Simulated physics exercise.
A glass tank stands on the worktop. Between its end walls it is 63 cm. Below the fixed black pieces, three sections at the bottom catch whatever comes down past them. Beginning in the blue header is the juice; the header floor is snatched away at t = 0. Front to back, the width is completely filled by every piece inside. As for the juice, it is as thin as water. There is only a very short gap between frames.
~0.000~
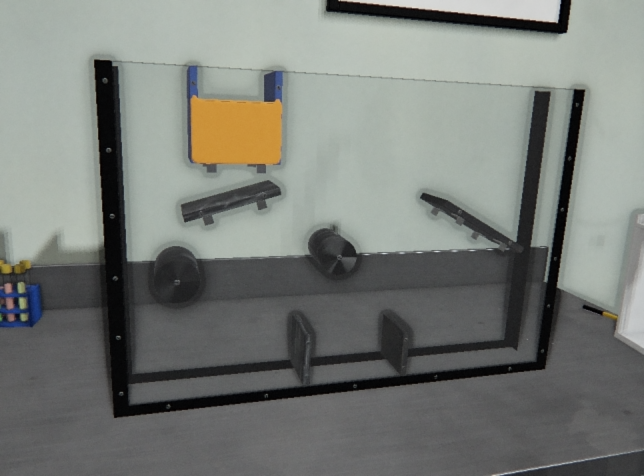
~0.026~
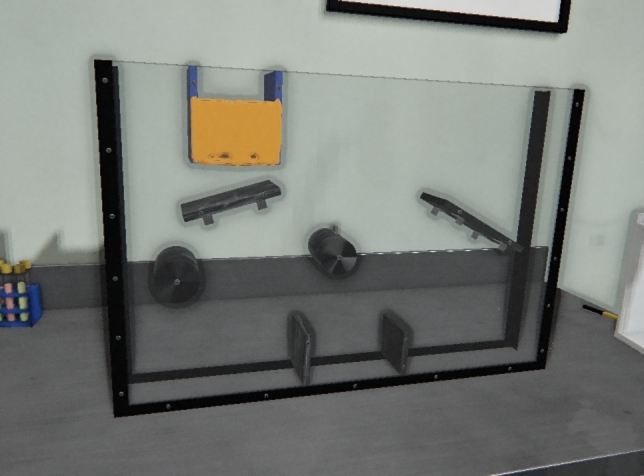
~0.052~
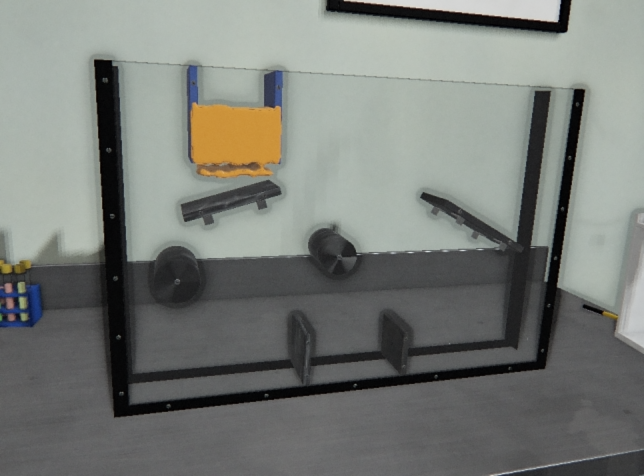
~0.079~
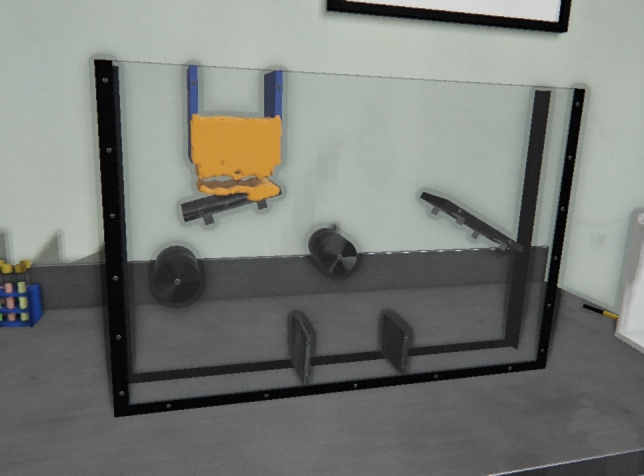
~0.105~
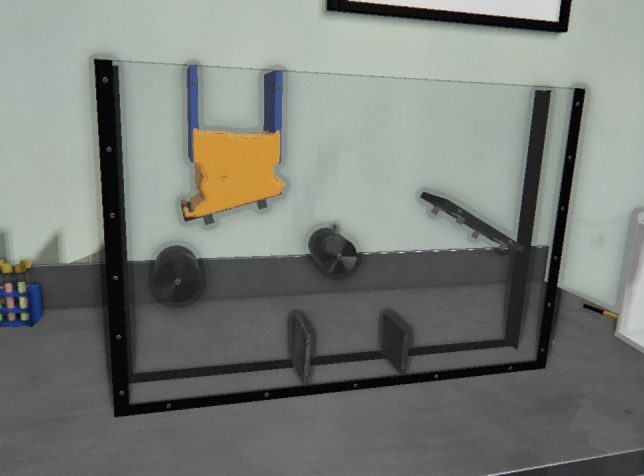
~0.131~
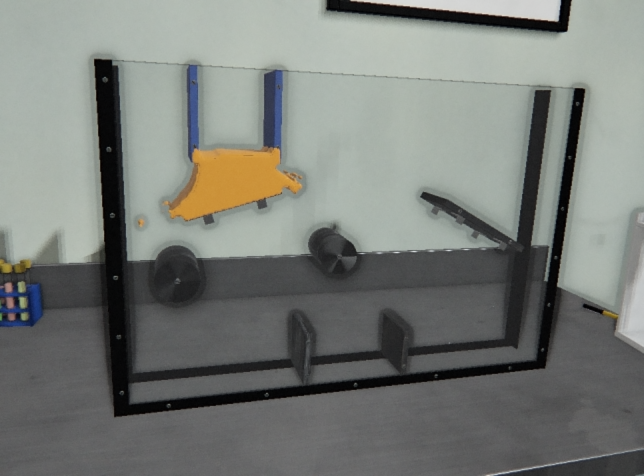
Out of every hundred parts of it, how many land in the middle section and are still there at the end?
Roughly 5 out of 100.
By 0.24 s the sections hold 6, 0 and 0 per cent, with 94 still above them.
By 0.39 s the sections hold 40, 1 and 14 per cent, with 45 still above them.
By 0.76 s the sections hold 76, 5 and 16 per cent, with 3 still above them.
At rest it is 79 per cent left, 5 middle, 16 right.
